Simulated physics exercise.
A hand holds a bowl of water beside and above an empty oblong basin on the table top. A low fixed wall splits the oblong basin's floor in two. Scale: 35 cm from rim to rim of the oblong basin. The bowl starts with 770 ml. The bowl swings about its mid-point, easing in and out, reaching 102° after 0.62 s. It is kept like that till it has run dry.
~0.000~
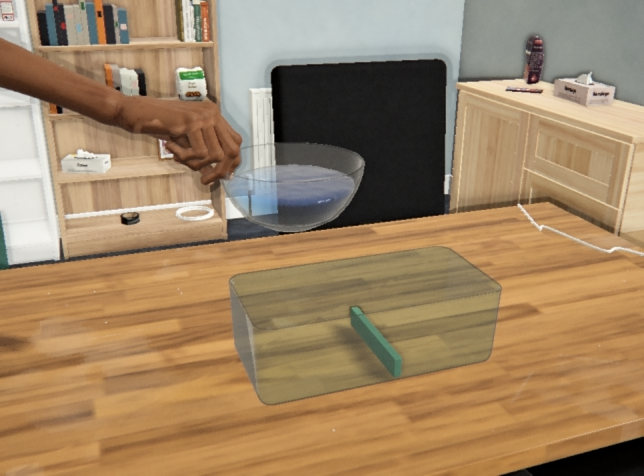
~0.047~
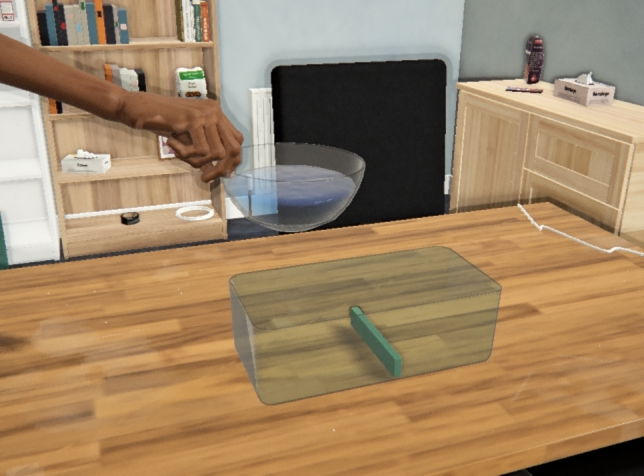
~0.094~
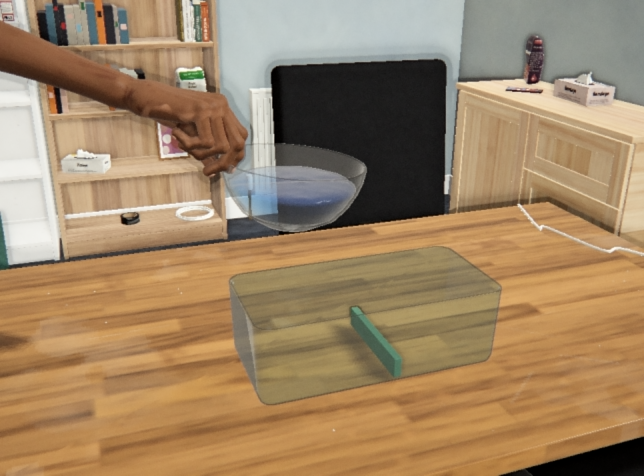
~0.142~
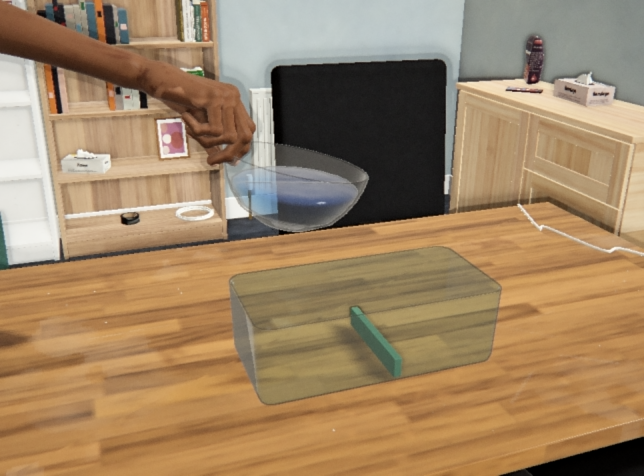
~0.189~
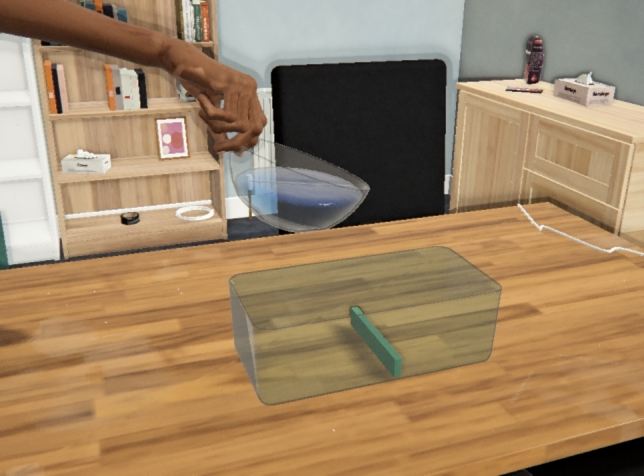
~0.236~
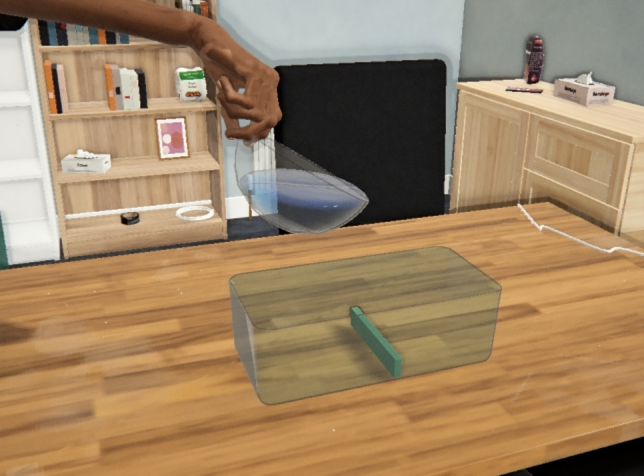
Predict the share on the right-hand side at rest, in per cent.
The far part has some 53 per cent.
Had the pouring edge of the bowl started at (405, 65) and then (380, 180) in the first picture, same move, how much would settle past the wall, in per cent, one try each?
First 65, then 60 per cent.
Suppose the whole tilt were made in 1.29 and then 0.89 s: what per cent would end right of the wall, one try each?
First 65, then 65 per cent.
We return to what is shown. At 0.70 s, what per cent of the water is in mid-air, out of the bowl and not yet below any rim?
About 8 per cent.
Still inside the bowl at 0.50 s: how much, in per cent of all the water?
Some 12 per cent.
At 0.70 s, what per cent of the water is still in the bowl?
Near 0 in a hundred.
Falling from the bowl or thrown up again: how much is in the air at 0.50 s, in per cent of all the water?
Some 42 per cent.
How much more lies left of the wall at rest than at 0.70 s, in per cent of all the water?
Some 7 per cent.
By 0.50 s the tilt is 93° and 13 per cent is still to pour, 5 is left of the wall and 40 right of it.
By 0.70 s the tilt is 102° and 0 per cent is still to pour, 37 is left of the wall and 55 right of it.
By 0.90 s the tilt is 102° and 0 per cent is still to pour, 41 is left of the wall and 55 right of it.
By 1.12 s the tilt is 102° and 0 per cent is still to pour, 44 is left of the wall and 53 right of it.
At rest 44 per cent lies left of the wall, 53 right of it and 3 outside.
